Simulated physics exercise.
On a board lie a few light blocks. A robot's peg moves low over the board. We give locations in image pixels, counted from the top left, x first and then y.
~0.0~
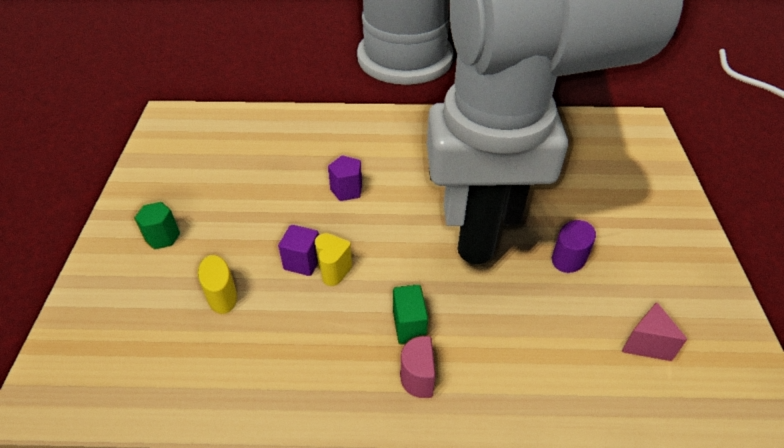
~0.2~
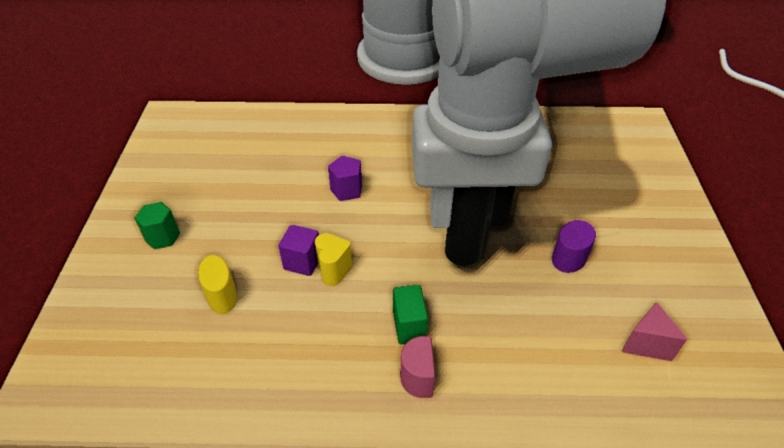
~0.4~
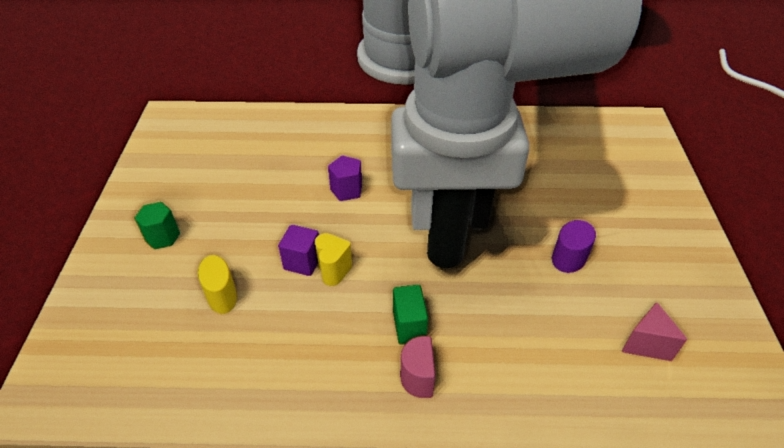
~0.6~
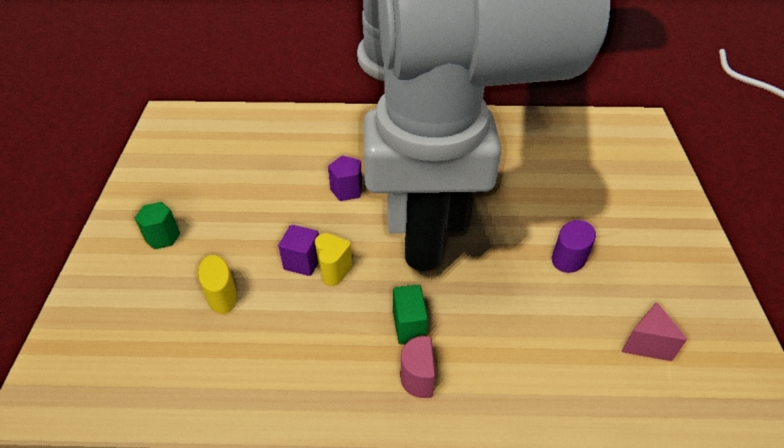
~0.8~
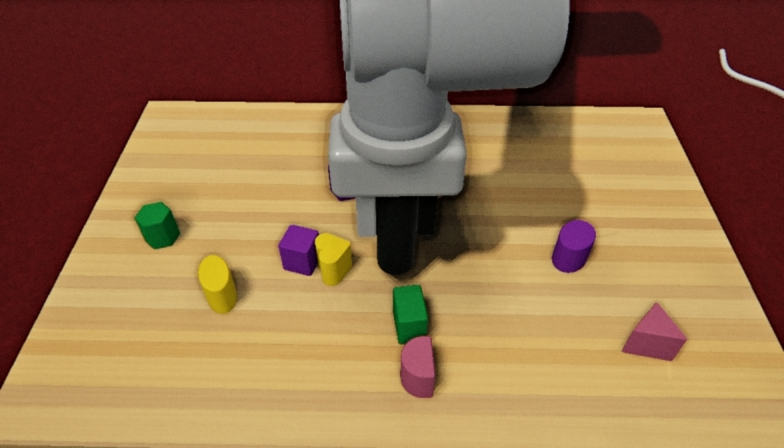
On a pale striped wooden board against a dark red surround, the view looks down from a fixed, raised angle. Small green, yellow, purple and pink blocks lie scattered across it, with a purple cylinder and a pink wedge at right, beneath a grey robot arm holding a black peg. The arm glides steadily left, carrying the peg low over the board toward the yellow heart, while every block stays still.
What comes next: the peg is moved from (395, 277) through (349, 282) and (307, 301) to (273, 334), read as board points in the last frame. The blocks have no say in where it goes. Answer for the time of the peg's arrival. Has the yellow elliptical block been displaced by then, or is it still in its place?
Still in place.
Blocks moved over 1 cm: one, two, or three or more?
There will be two blocks that move more than 1 cm.
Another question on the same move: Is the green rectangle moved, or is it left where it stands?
At the end, its place is the same.
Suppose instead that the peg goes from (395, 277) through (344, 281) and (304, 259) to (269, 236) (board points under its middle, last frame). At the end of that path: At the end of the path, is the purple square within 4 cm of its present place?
No
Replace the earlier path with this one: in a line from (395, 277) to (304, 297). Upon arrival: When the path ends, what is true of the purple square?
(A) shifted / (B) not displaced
The answer is A.
The first path, step by step. One third of the way, peg at (348, 266); purple square at (290, 234), turned 15° anticlockwise; yellow heart at (318, 244), turned 20° clockwise.
Two thirds of the way, peg at (304, 286); purple square at (285, 232), turned 15° anticlockwise; yellow heart at (312, 243), turned 30° clockwise.
At the end, peg at (269, 319); yellow elliptical block unmoved; purple square at (285, 232), turned 15° anticlockwise; yellow heart at (312, 243), turned 30° clockwise; green rectangle unmoved.
